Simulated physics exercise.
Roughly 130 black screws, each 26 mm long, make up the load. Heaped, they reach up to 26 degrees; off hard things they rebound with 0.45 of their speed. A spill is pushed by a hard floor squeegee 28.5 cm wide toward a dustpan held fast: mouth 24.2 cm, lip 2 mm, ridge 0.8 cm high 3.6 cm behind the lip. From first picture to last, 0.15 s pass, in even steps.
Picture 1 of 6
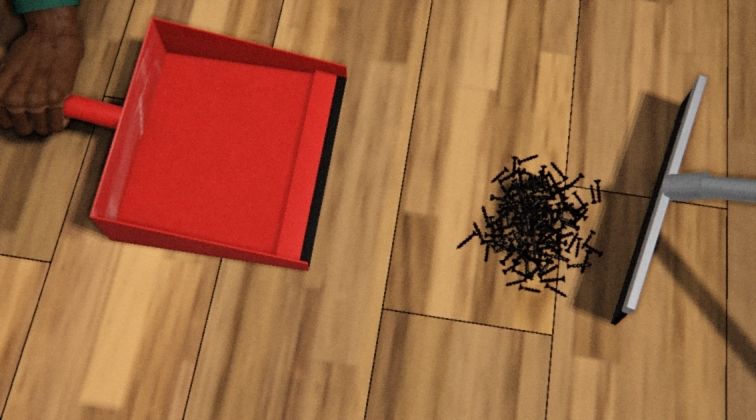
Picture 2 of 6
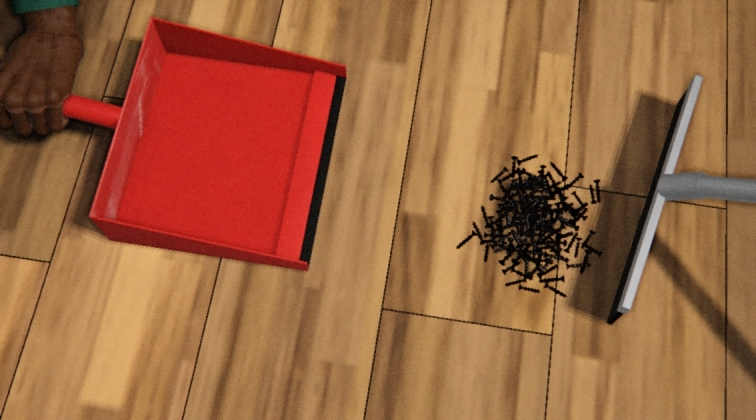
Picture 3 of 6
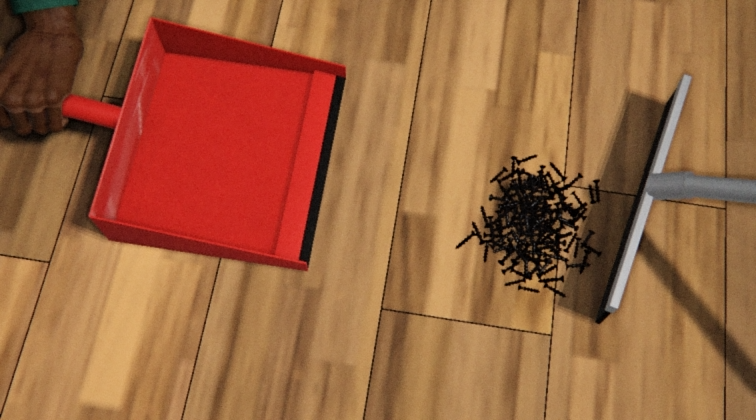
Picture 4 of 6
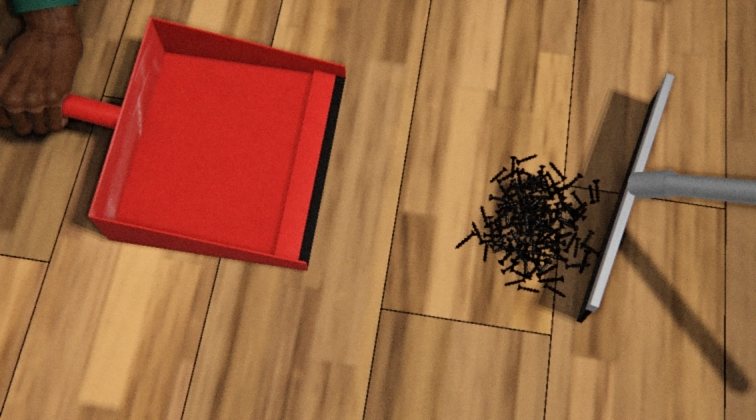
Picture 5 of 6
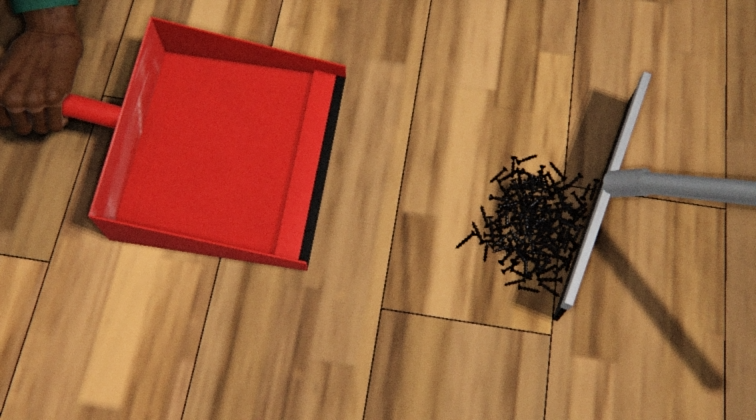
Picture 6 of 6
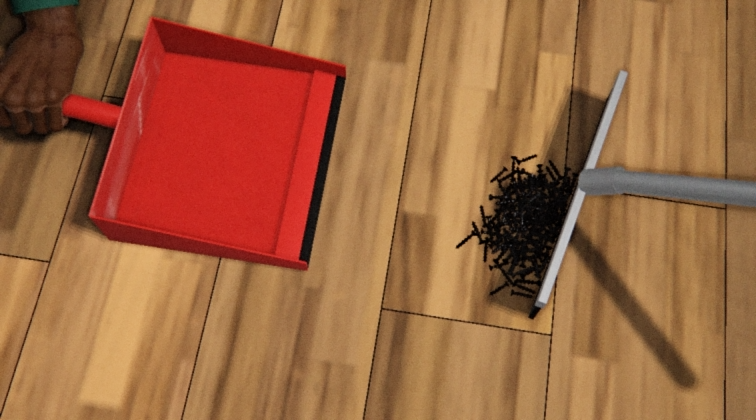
A squeegee slid left across the wooden floor, reached a pile of black screws and began bunching up its right side, while a hand held a red dustpan still on the left.
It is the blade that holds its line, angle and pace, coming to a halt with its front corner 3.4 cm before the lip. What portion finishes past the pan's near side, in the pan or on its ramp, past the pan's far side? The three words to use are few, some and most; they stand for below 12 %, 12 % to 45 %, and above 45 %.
Near side: Few, pan: Some, far side: Few.
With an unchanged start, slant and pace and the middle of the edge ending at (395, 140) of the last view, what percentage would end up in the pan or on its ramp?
Some 35 percent.
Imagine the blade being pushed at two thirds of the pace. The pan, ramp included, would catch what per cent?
Then around 10 per cent.
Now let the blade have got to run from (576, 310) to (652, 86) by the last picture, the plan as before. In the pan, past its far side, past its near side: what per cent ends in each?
Pan 0, far 0, near 5.
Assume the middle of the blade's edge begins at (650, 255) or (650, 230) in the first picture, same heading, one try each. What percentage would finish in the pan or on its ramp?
The two tries give some 20 % and some 25 %.
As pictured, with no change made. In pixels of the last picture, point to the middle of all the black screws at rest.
Estimated resting centre: Around (327, 178).
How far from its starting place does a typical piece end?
24 cm or thereabouts.
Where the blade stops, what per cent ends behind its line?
0 %.
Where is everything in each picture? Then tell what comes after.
The first picture shows blade from (628, 308) to (699, 84), moved 0.0 cm, 0 of the pieces shifted so far; middle of the pieces at (538, 221); pan at (216, 153).
The second picture shows blade from (624, 308) to (695, 84), moved 0.4 cm, 0 of the pieces shifted so far; middle of the pieces at (537, 221).
The third picture shows blade from (612, 307) to (683, 83), moved 1.6 cm, 0 of the pieces shifted so far; middle of the pieces at (537, 221).
The fourth picture shows blade from (592, 306) to (666, 82), moved 3.4 cm, 0 of the pieces shifted so far; middle of the pieces at (536, 221).
The fifth picture shows blade from (567, 304) to (644, 81), moved 6.0 cm, 9 of the pieces shifted so far; middle of the pieces at (536, 221).
The sixth picture shows blade from (541, 302) to (620, 79), moved 8.6 cm, 87 of the pieces shifted so far; middle of the pieces at (530, 218); pan at (215, 153).
Then, 0.13 s after the last picture, middle of the blade 16 cm from the lip; 0 % over the lip, far side 0 %, near side 0 %.
Then, 0.22 s after the last picture, middle of the blade 9 cm from the lip; 0 % over the lip, far side 0 %, near side 5 %.
Then, 0.44 s after the last picture, middle of the blade 7 cm from the lip; 40 % over the lip, far side 0 %, near side 5 %.
In the end, near side 5 %, pan 35 %, far side 0 %, in front of the lip or behind the blade 60 %.
